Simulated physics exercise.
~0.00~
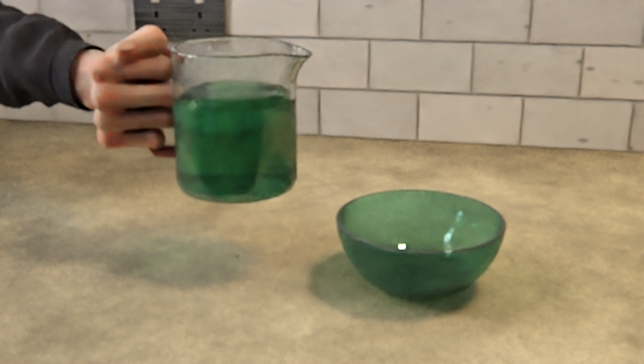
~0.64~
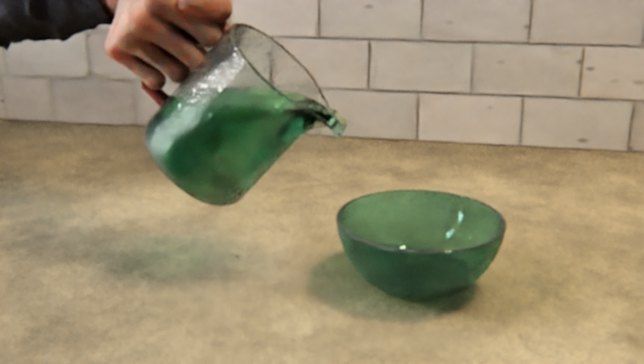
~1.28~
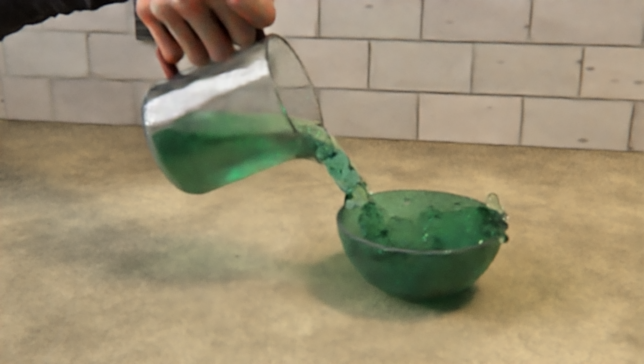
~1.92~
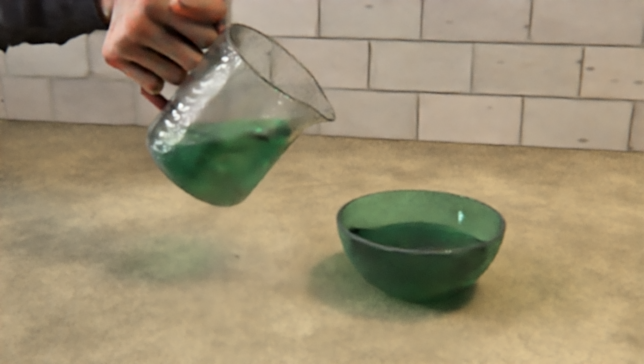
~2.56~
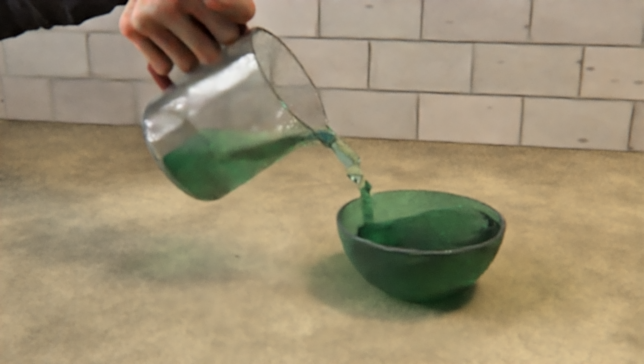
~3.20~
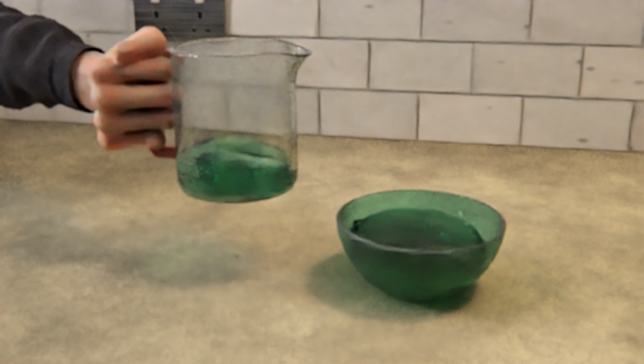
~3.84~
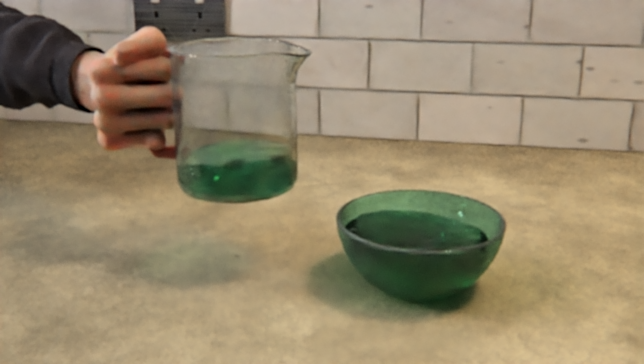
On a mottled tan counter before a white tiled wall, a hand tilts a clear pitcher of green liquid, pouring twice into a green round bowl at right, then levels it, leaving some liquid in the pitcher and the bowl well filled.
